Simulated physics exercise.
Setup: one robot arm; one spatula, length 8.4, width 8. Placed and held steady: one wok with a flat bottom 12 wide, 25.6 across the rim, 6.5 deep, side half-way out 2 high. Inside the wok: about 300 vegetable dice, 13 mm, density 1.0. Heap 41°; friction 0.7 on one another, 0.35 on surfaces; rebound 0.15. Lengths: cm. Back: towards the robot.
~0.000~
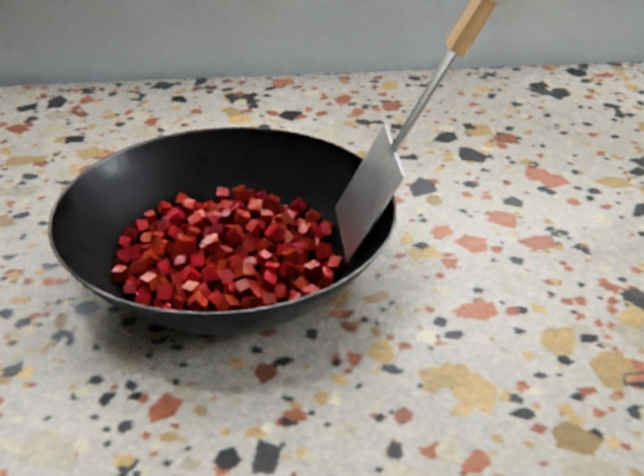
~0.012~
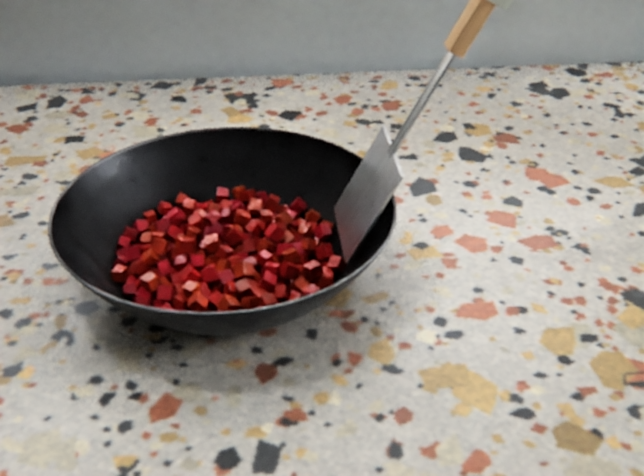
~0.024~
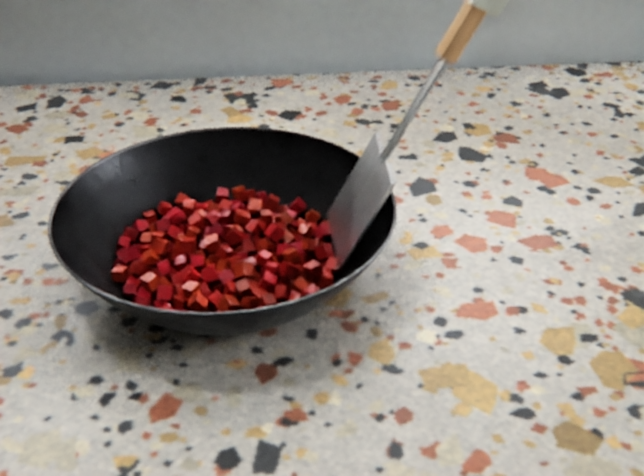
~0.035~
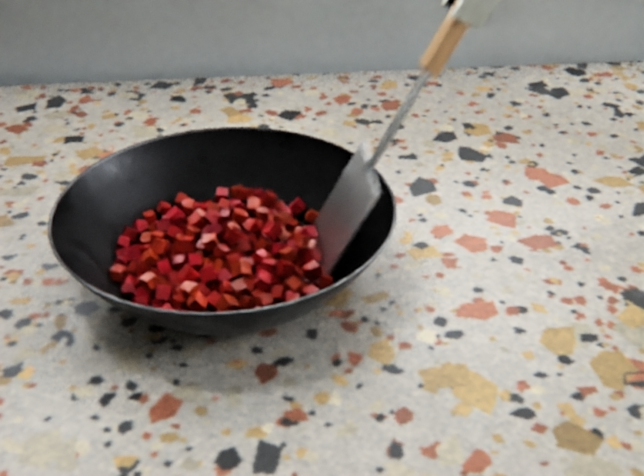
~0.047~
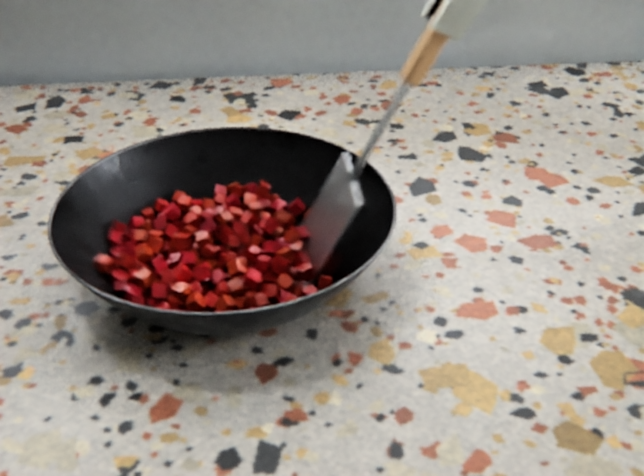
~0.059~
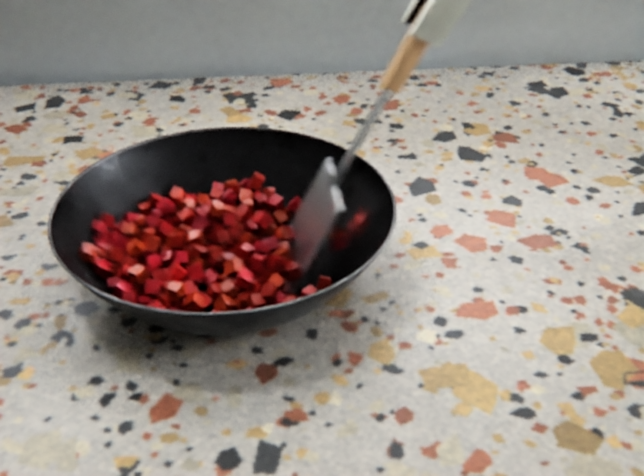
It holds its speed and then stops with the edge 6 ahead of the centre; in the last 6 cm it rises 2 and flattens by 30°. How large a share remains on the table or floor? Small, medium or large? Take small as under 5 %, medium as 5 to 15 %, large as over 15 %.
Large, so over 15 %.
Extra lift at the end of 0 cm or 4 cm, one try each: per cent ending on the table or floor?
Try one gives about 20 in a hundred, try two about 20 in a hundred.
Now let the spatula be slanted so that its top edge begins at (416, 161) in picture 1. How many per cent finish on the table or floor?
About 20%.
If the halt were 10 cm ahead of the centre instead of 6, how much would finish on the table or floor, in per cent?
That would give close to 55 per cent.
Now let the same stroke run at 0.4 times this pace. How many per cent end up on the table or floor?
10 %.
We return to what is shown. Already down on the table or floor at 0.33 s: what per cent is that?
Share at that moment: Roughly 15 %.
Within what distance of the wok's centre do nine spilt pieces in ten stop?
I'd put it at about 25 centimetres.
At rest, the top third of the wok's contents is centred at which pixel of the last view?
It is centred around (119, 230).
By 0.09 s, sloping 63°, highest piece 12 above the table; 299 in the wok, 1 on the blade or in flight.
By 0.12 s, sloping 53°, highest piece 18 above the table; 291 in the wok, 9 on the blade or in flight.
By 0.33 s, sloping 33°, highest piece 37 above the table; 230 in the wok, 50 on the table or floor, 20 on the blade or in flight.
By 1.38 s, sloping 33°, highest piece 7 above the table; 230 in the wok, 70 on the table or floor.
Final count, 230 in the wok, 70 on the table or floor. That is 23 % on the table or floor.
